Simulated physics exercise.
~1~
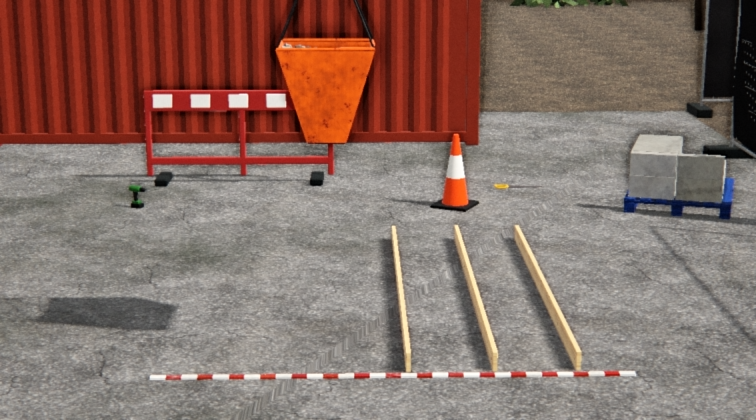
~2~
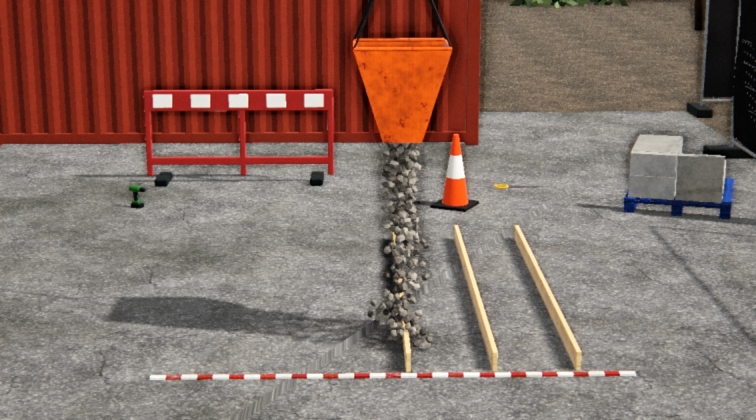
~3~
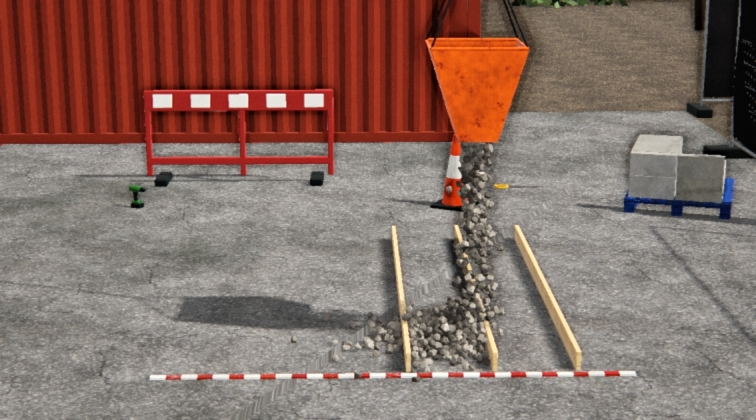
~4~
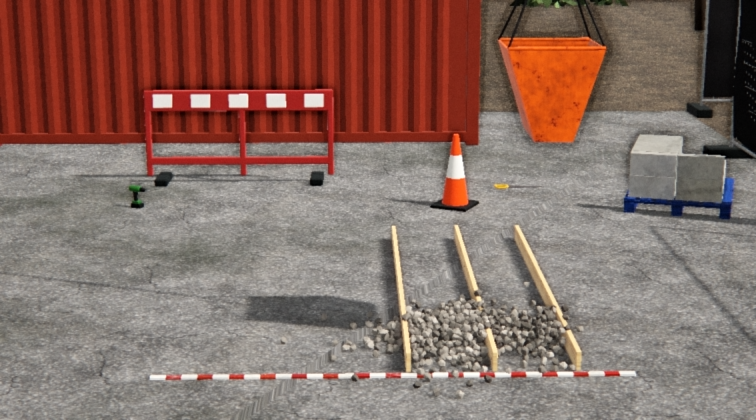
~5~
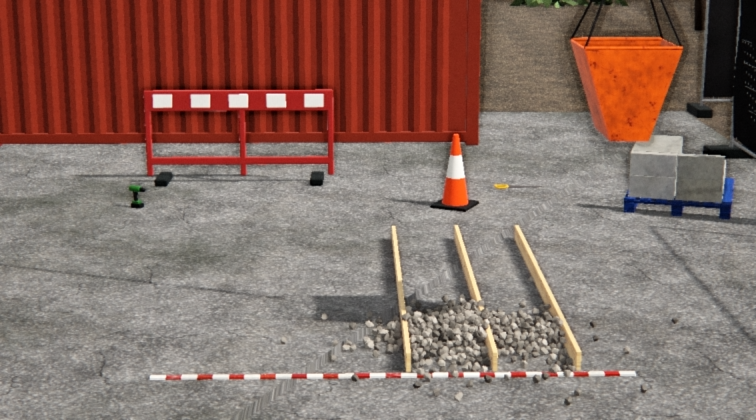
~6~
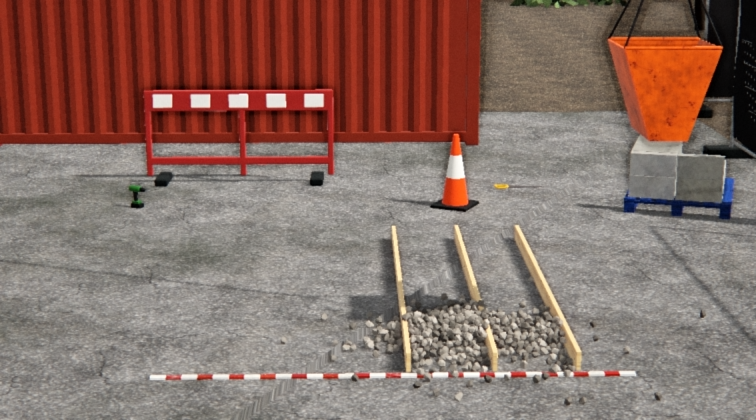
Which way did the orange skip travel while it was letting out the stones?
It travelled to the right, passing over the planks as the stones fell.
